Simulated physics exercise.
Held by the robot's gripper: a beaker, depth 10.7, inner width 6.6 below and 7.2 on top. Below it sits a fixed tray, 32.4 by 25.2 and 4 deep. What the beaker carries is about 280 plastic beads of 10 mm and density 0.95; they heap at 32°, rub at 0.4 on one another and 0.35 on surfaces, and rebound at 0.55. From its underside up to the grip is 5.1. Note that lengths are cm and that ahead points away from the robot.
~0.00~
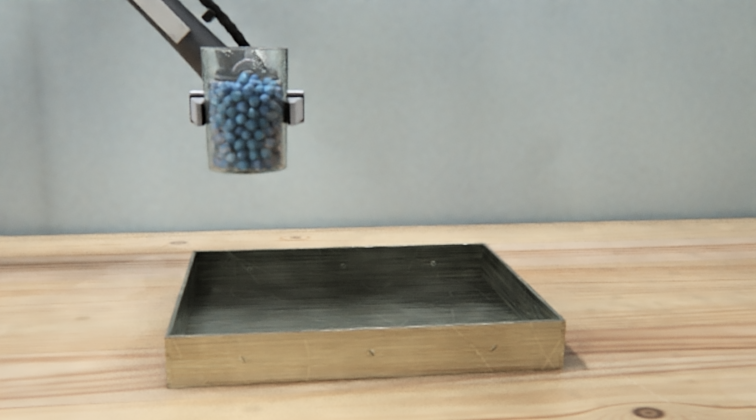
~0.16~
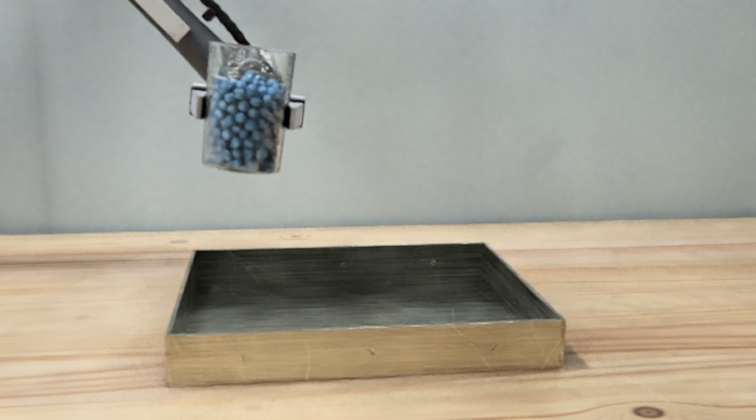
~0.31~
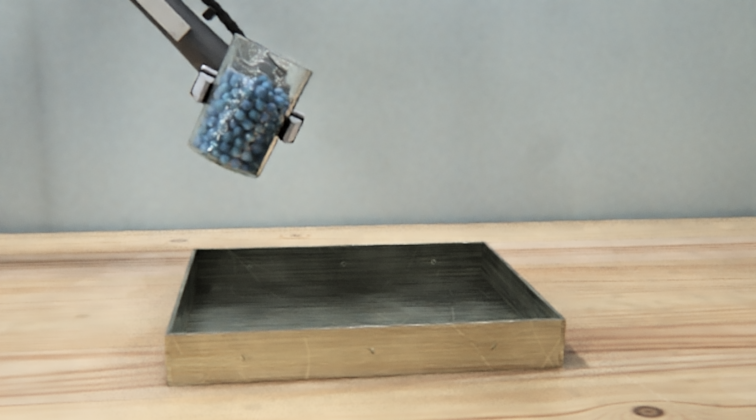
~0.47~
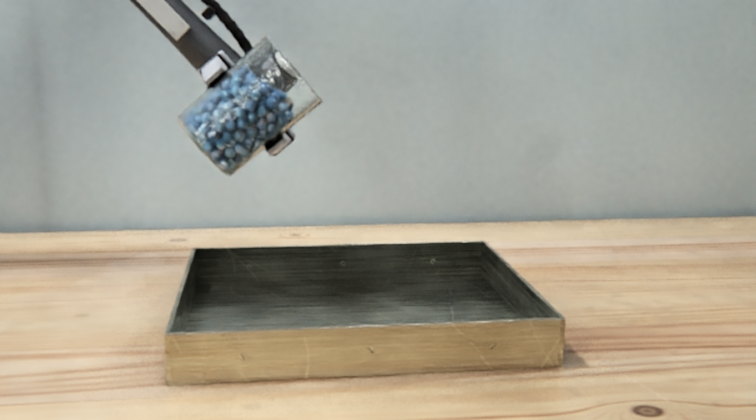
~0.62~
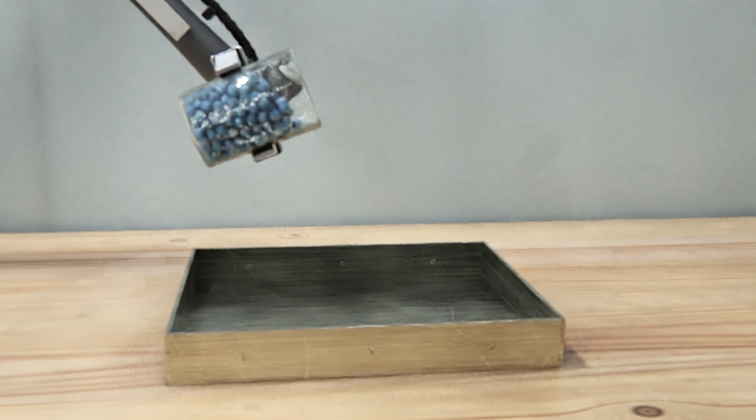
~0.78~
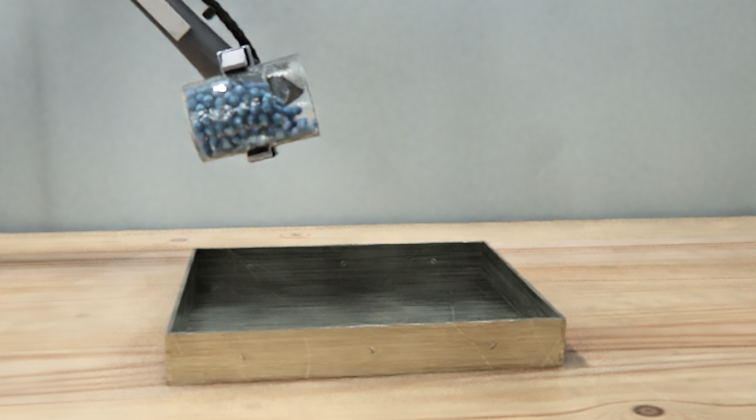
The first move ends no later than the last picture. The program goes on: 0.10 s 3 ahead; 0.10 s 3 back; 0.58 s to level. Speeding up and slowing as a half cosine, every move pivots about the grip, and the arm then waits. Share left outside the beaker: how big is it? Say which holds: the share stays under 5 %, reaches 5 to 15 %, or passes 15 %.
The share passes 15 %.
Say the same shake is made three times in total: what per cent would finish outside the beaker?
In that case, some 45 per cent.
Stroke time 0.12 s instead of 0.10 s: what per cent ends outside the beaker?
Then about 20 per cent.
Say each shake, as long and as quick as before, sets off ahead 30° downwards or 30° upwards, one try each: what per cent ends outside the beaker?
Try one gives about 15 in a hundred, try two about 30 in a hundred.
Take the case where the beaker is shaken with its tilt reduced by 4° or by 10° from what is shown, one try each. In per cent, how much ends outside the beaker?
Estimates: 20 % then 10 %.
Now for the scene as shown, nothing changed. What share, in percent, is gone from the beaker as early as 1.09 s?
20 %.
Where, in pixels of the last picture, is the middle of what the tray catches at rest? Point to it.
Roughly at (428, 312) in the last picture.
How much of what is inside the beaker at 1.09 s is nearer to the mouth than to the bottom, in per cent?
Roughly 45 %.
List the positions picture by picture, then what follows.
Beaker middle at (246, 110), level; upper third of the load around (246, 98), from x 215 to 280, top at y 80; 277 in the beaker, in the first picture.
Beaker middle at (247, 110), tilted 7° forward; upper third of the load around (245, 97), from x 210 to 280, top at y 80, in the second picture.
Beaker middle at (248, 109), tilted 26° forward; upper third of the load around (247, 98), from x 200 to 285, top at y 75, in the third picture.
Beaker middle at (248, 109), tilted 50° forward; upper third of the load around (244, 97), from x 190 to 285, top at y 70, in the fourth picture.
Beaker middle at (249, 110), tilted 69° forward; upper third of the load around (240, 98), from x 190 to 295, top at y 80, in the fifth picture.
Beaker middle at (250, 110), tilted 76° forward; upper third of the load around (235, 99), from x 190 to 315, top at y 85; 277 in the beaker, in the sixth picture.
After 1.09 s, tilted 69° forward, highest piece 22 above the table; 215 in the beaker, 33 in the tray, 29 in flight or on a rim.
After 1.40 s, tilted 13° forward, highest piece 25 above the table; 210 in the beaker, 66 in the tray, 1 in flight or on a rim.
After 1.76 s, level, highest piece 24 above the table; 210 in the beaker, 67 in the tray.
After 2.81 s, level, highest piece 24 above the table; 210 in the beaker, 67 in the tray.
At rest, 210 in the beaker, 67 in the tray. That is 24 % outside the beaker.
